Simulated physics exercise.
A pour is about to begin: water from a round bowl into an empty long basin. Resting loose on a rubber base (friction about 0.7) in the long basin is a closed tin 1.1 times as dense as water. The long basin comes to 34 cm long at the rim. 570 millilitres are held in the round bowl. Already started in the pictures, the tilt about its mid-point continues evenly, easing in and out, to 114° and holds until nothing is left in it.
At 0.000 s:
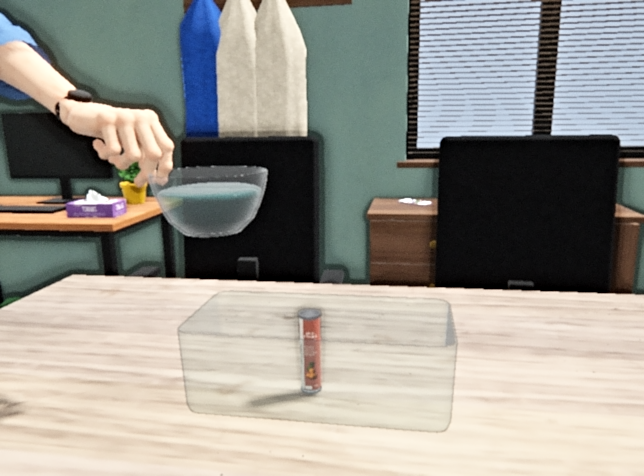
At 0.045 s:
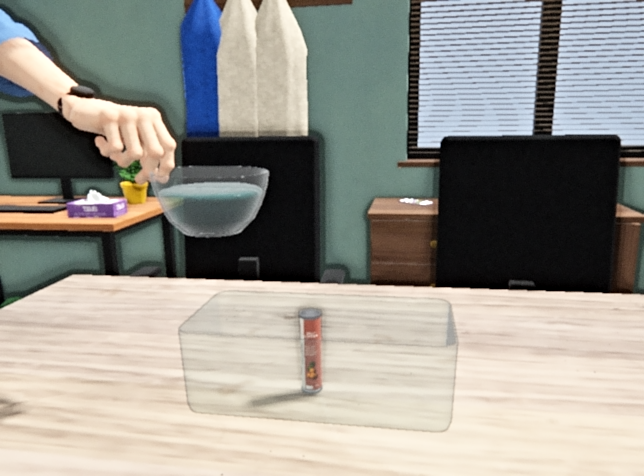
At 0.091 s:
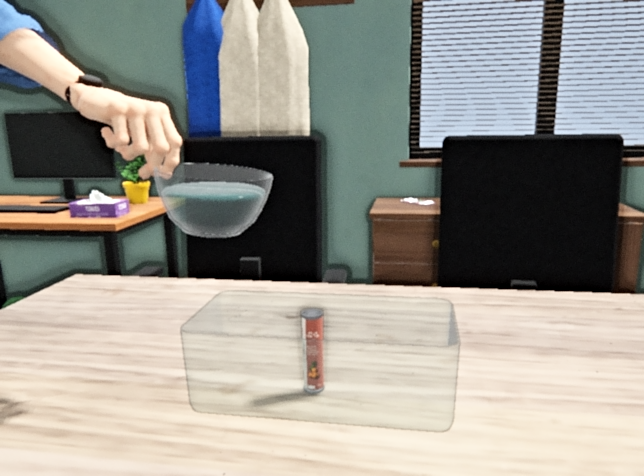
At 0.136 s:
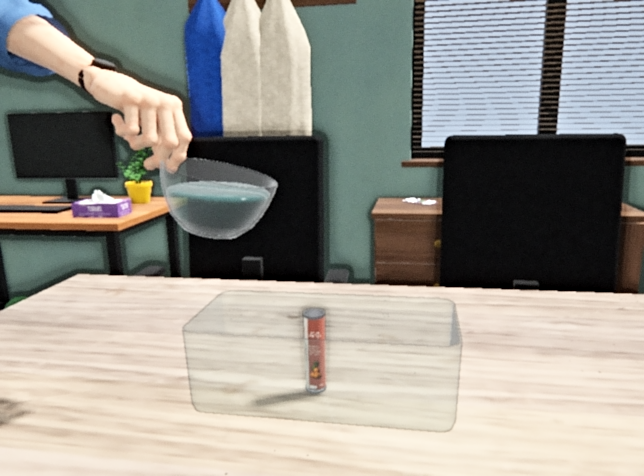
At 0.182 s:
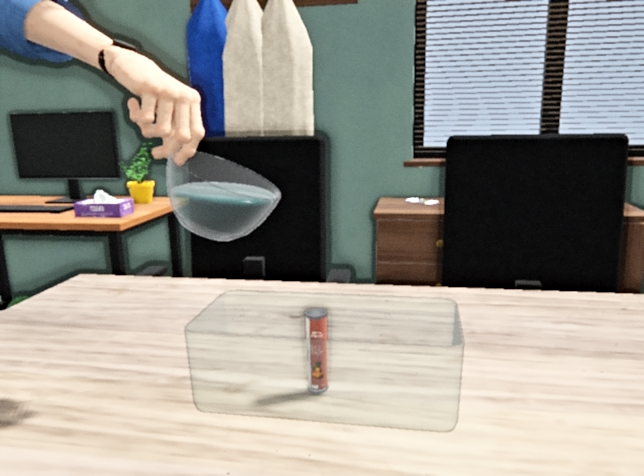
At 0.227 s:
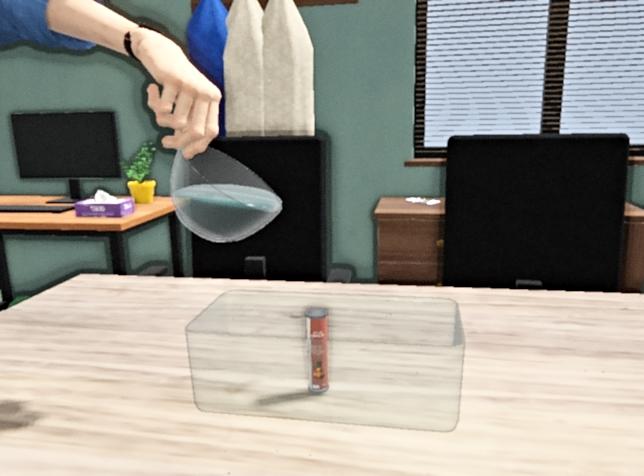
A hand held a round glass bowl of bluish water above a table and gradually tilted it to the right, over a clear long basin with a small red tin standing inside.
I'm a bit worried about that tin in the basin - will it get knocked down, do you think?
Yes - it keels over.
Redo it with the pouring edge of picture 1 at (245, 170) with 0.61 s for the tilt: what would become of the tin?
Result: Tin tipped over.
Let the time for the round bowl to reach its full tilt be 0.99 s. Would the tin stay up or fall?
It stays steady, then.
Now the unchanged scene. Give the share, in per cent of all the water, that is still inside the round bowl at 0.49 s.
About 10 per cent.
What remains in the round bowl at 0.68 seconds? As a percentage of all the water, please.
I'd estimate some 0 per cent.
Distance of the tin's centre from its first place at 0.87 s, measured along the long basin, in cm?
5 cm, roughly.
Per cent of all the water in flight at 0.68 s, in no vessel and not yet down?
I'd say some 3 per cent is in the air.
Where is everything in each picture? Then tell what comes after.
In the first frame, it leans 0°; its right rim is at (264, 173); the water meets the walls at (164, 189) and (261, 189); the long basin's rim runs from (199, 311) to (453, 322); the tin's top is at (310, 317).
In the second frame, it leans 2°; its right rim is at (265, 175); the water meets the walls at (165, 189) and (262, 190).
In the third frame, it leans 7°; its right rim is at (269, 180); the water meets the walls at (169, 186) and (265, 192).
In the fourth frame, it leans 14°; its right rim is at (274, 188); the water meets the walls at (173, 185) and (269, 194).
In the fifth frame, it leans 25°; its right rim is at (277, 199); the water meets the walls at (177, 187) and (276, 196).
In the sixth frame, it leans 37°; its right rim is at (277, 212); the water meets the walls at (180, 189) and (275, 202); 2 per cent is over the edge.
Then, 0.49 s in, the tilt is 105° and 10 per cent is still to pour; the tin stands where it began.
Then, 0.68 s in, the tilt is 114° and 0 per cent is still to pour; the tin leans 8°.
Then, 0.87 s in, the tilt is 114° and 0 per cent is still to pour; the tin leans 45°.
Then, 1.09 s in, the tilt is 114° and 0 per cent is still to pour; the tin lies on its side.
Finally, the tin lies on its side.
